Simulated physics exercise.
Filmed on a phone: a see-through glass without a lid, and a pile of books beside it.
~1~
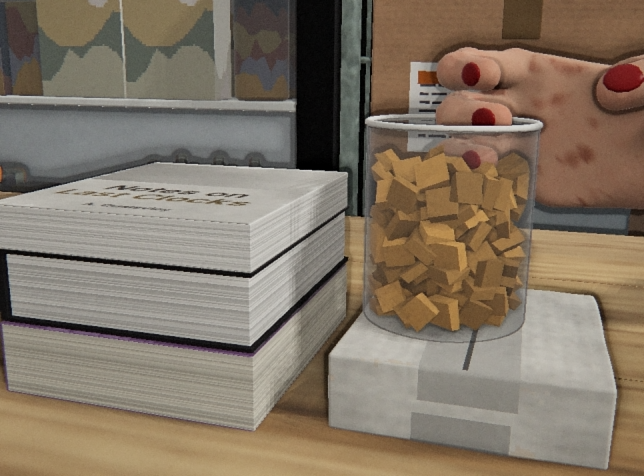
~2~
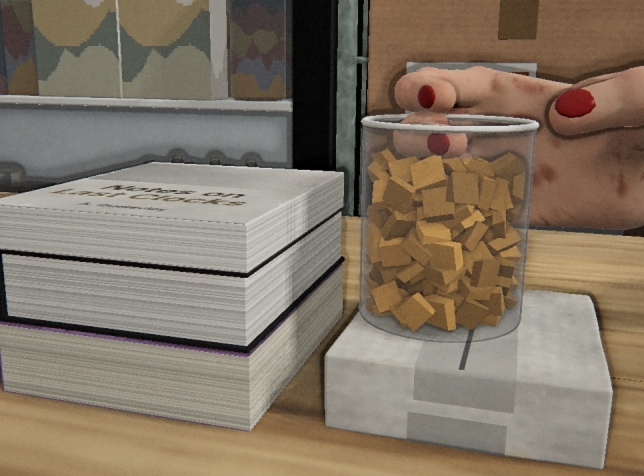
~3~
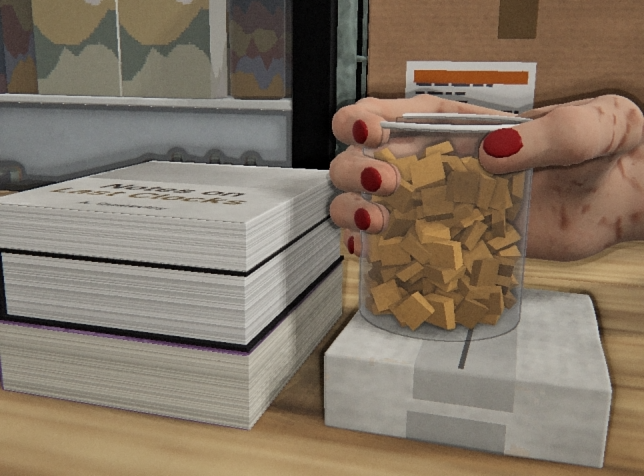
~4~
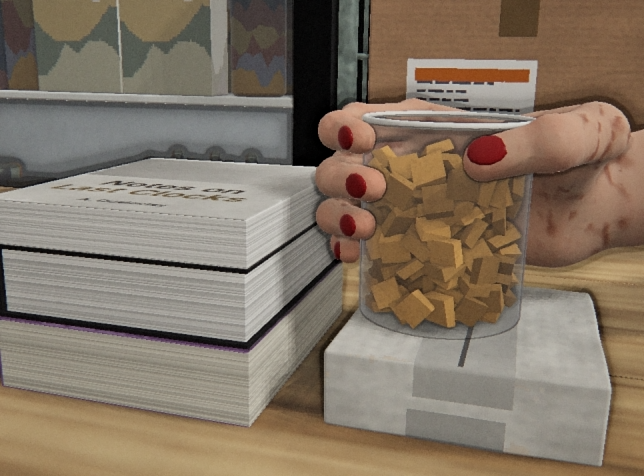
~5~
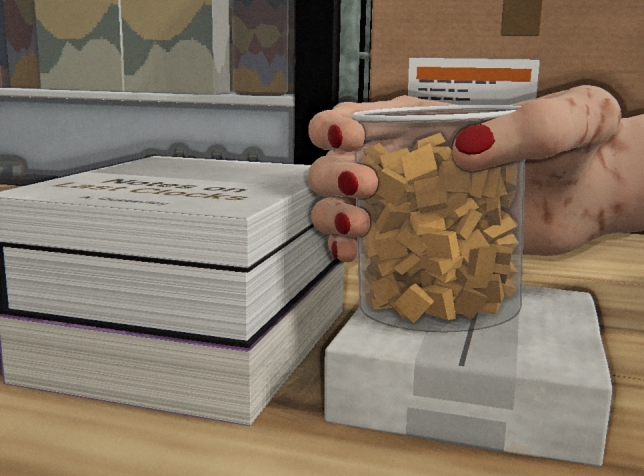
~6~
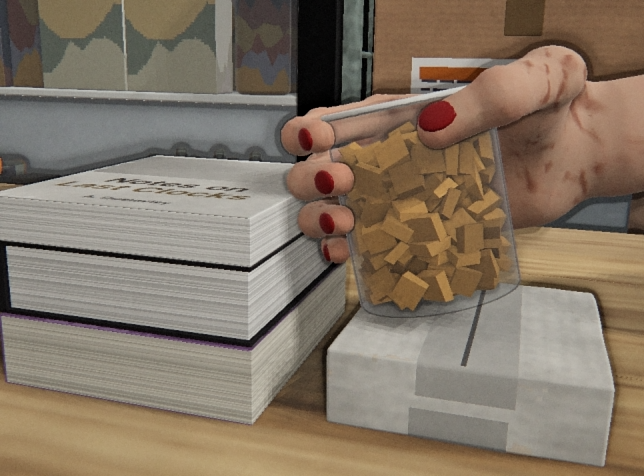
We see a hand with red nails reach in from the right and grip a clear, open glass of brown cereal squares on a pale box, then tilt it slightly left toward the stack of three books.
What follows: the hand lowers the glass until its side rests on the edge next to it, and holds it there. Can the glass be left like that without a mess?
What is in the glass all remains inside.
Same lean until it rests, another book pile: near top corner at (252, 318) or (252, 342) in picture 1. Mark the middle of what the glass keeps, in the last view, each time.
At about (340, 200), and at (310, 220).
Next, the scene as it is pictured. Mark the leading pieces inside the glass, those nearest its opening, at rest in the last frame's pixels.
At about (360, 143).
Then, 0.11 s on from there, the glass leans 21°; everything is still inside.
Then, 0.24 s on from there, the glass rests on the book pile at 26°; everything is still inside.
Then, 0.39 s on from there, the glass rests on the book pile at 27°; everything is still inside.
In the end, the glass rests on the book pile at 27°; everything is still inside.
